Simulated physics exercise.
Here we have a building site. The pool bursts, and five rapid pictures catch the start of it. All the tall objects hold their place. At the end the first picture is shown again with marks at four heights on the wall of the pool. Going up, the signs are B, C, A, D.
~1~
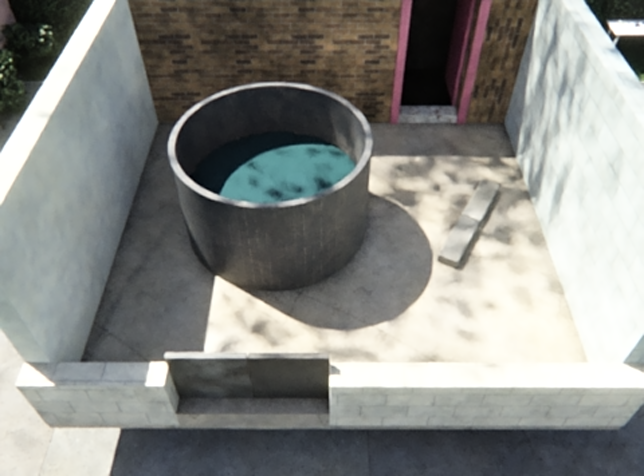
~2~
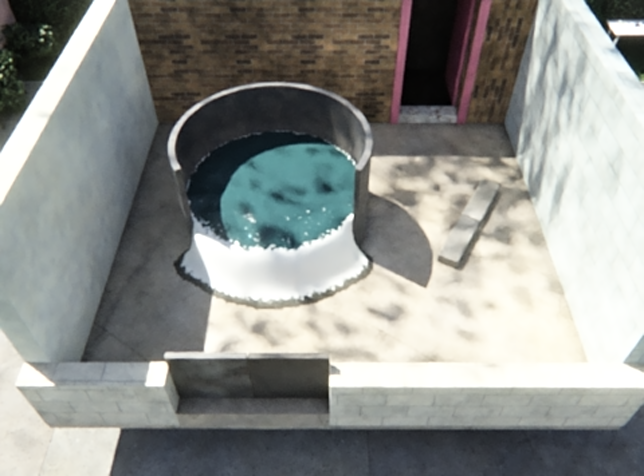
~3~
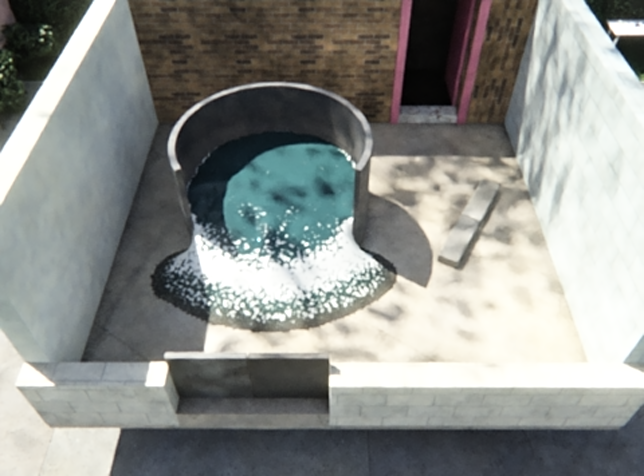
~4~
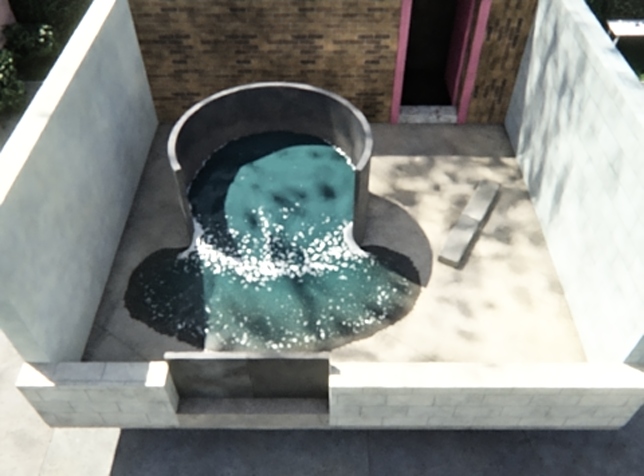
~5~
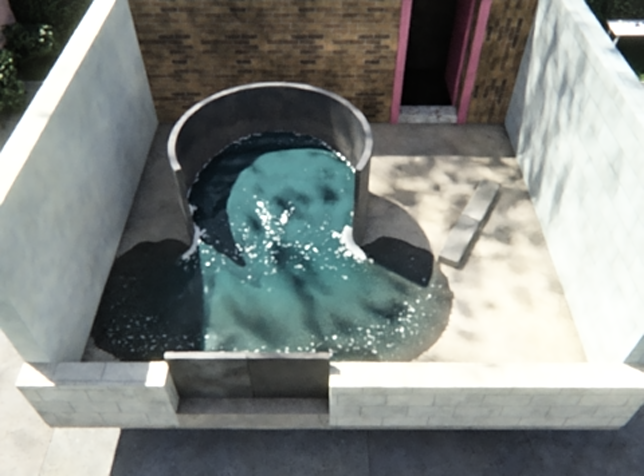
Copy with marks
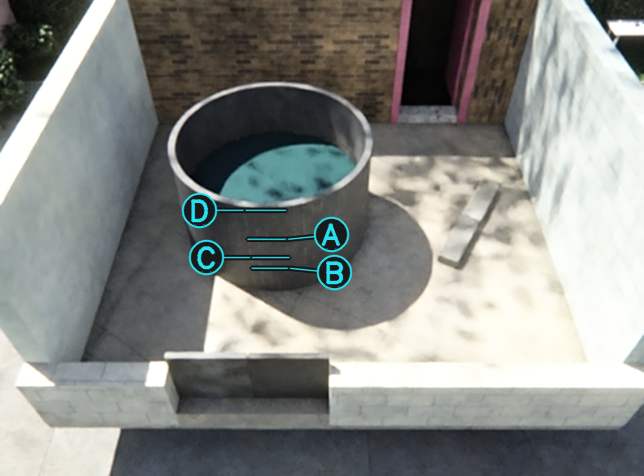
A large round dark pool in a walled yard lost its front side, and the blue-green water poured out in white foam, then spread across the pale ground toward the low front wall.
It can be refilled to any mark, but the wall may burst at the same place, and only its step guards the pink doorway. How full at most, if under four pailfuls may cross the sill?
A.
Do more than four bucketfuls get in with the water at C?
No, not at all.
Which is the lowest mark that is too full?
That would be D.
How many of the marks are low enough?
Three.
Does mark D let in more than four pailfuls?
Yes.
On the marked copy, A at (267, 239); B at (270, 268); C at (269, 257); D at (264, 210); from the bottom up B, C, A, D.
Choosing A, a bucket or two gets in.
Choosing B, nothing gets over.
Choosing C, nothing gets over.
Choosing D, about 11 bucketfuls get in.
